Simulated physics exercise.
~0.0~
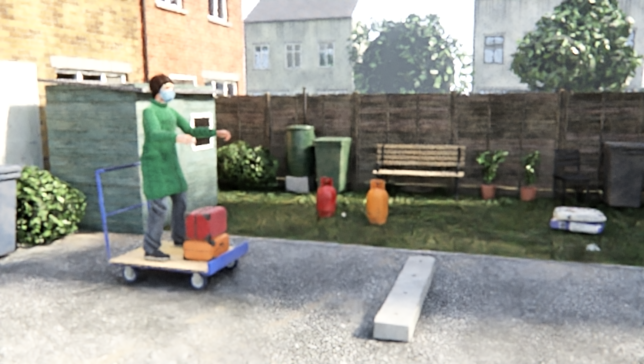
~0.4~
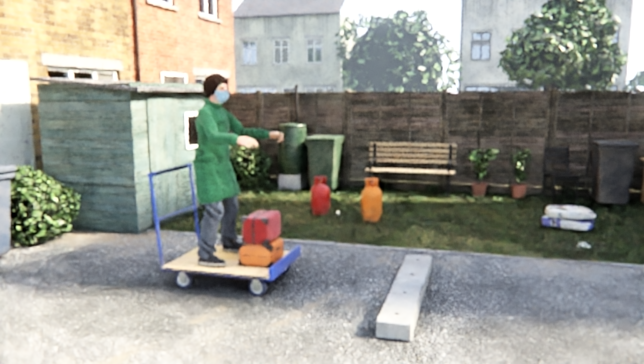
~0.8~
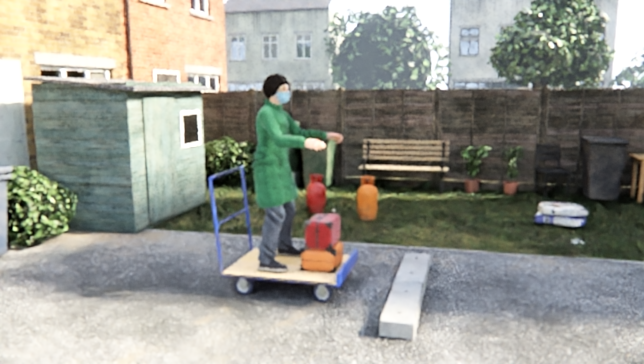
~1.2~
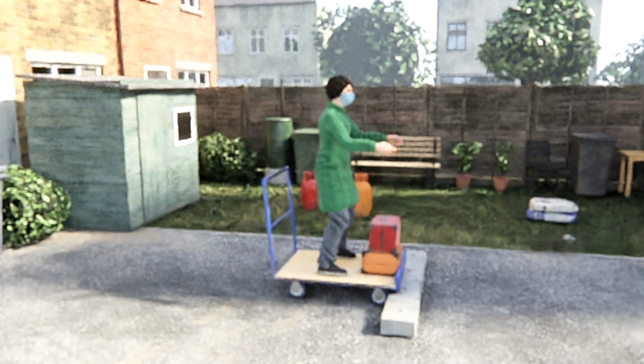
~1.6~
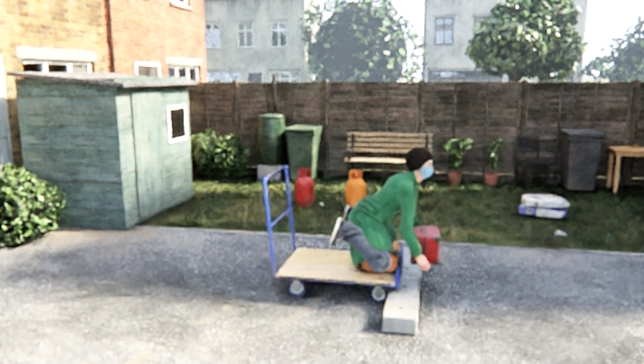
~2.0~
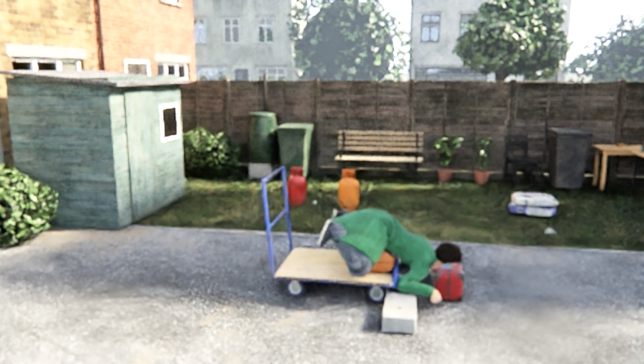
In a fenced yard, a masked person in a green coat rode a flat trolley rightward with two suitcases until it stopped at a low kerb, then pitched forward, ending slumped over the front edge beside the red case, the orange one still aboard.
